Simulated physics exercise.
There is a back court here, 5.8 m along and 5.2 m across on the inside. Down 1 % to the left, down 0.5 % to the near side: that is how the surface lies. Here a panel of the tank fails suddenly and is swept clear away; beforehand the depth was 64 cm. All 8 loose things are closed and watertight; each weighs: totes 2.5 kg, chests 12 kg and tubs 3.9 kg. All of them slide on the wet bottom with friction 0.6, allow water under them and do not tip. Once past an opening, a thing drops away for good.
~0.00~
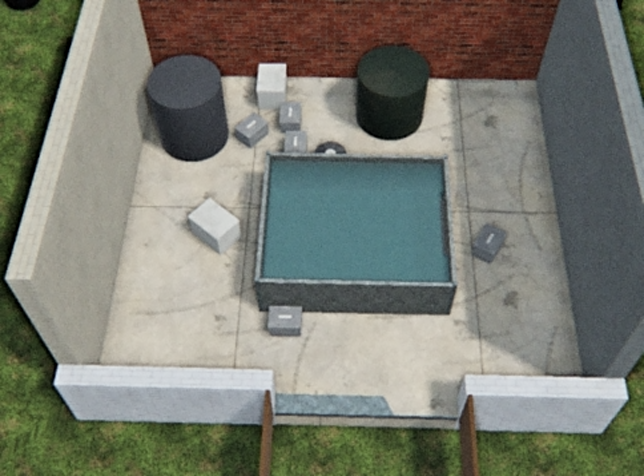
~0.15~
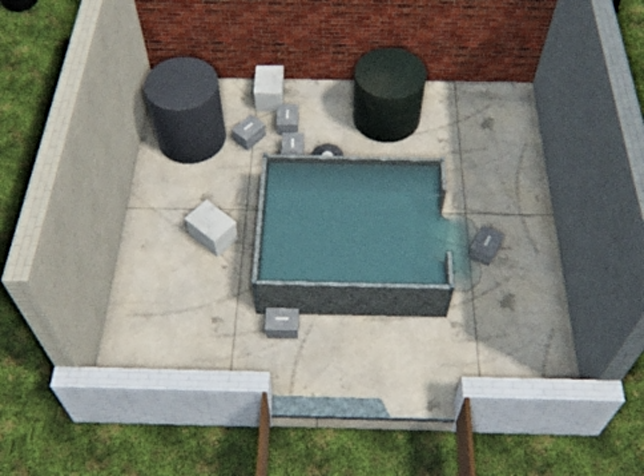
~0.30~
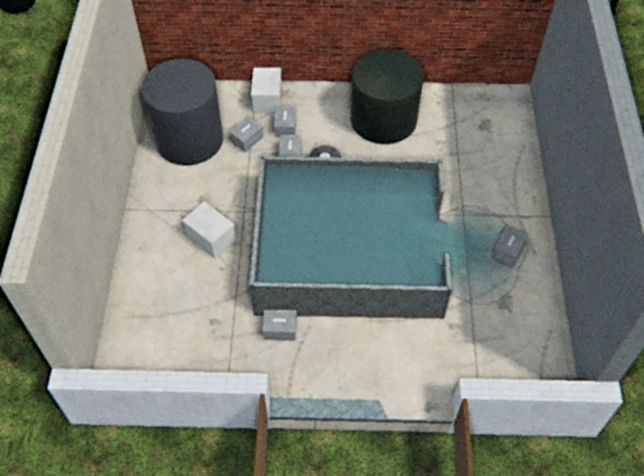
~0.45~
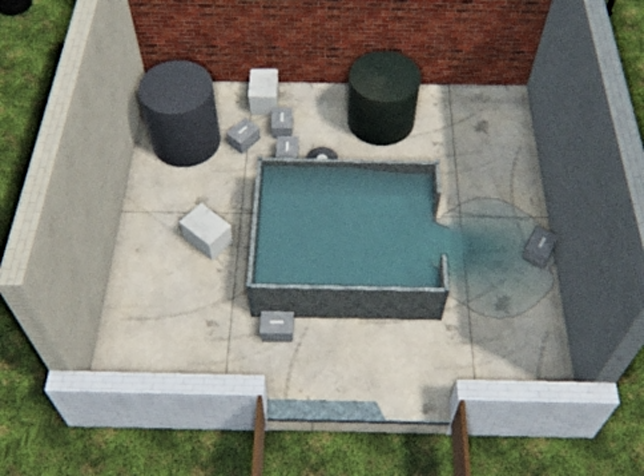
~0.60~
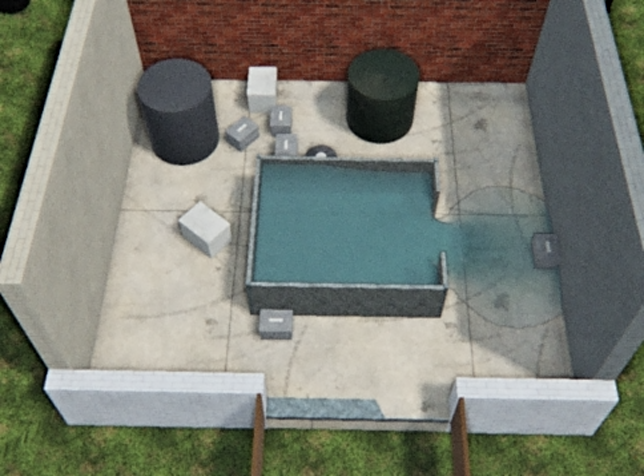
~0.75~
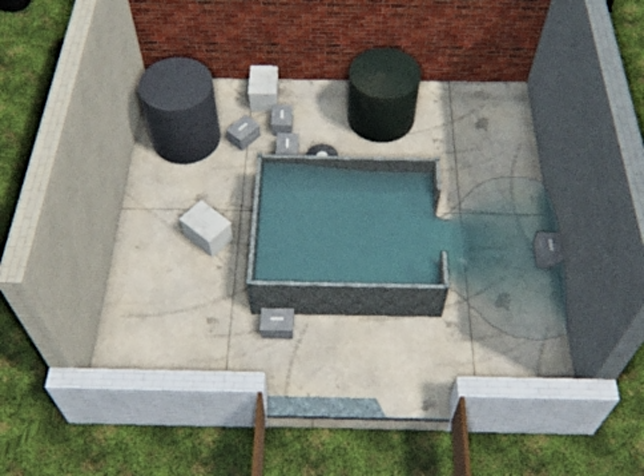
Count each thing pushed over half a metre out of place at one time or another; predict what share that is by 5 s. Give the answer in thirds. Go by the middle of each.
One to two thirds.
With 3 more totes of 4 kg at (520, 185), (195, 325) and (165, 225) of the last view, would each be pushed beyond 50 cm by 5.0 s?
First goes beyond, second goes beyond, third stays inside.
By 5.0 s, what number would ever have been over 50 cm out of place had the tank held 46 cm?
Under that setup the answer is 2.
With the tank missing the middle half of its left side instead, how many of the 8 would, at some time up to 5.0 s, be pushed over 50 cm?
The count would be 7.
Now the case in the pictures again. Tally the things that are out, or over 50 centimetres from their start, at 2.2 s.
I make it 1.
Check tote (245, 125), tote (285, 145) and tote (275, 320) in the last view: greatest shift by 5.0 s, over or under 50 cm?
In order: Farther, not as far and farther.
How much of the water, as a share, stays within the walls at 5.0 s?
Around 98 % of the water.
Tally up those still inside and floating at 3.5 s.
At that time, 2.
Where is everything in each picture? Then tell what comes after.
The first picture shows a tote at (490, 239), on the bottom; a tote at (291, 112), on the bottom; 4.4 m2 under water; 0 of 8 have shifted.
The second picture shows a tote at (488, 241), on the bottom; a tote at (288, 114) rests on the ground; water covers 5.0 m2; 0 of 8 have shifted.
The third picture shows a tote at (511, 241), on the bottom, 34 cm from its start; a tote at (285, 116), on the bottom; 5.7 m2 under water; 1 of 8 have shifted.
The fourth picture shows a tote at (542, 242) rests on the ground, 78 cm from its start; a tote at (282, 118) rests on the ground; water covers 6.6 m2; 1 of 8 have shifted.
The fifth picture shows a tote at (548, 247), afloat, 86 cm from its start; a tote at (281, 116) rests on the ground; water covers 7.2 m2; 1 of 8 have shifted.
The sixth picture shows a tote at (551, 245), afloat, 86 cm from its start; a tote at (282, 115) rests on the ground; water covers 7.6 m2; 1 of 8 have shifted.
After 1.1 s 1 of 8 are over 50 cm from their spots; 1 afloat.
After 2.2 s 1 of 8 are over 50 cm from their spots; 1 afloat.
After 3.5 s 2 of 8 are over 50 cm from their spots; 2 afloat.
After 5.0 s 5 of 8 are over 50 cm from their spots, and 5 have been at some point; 3 afloat.
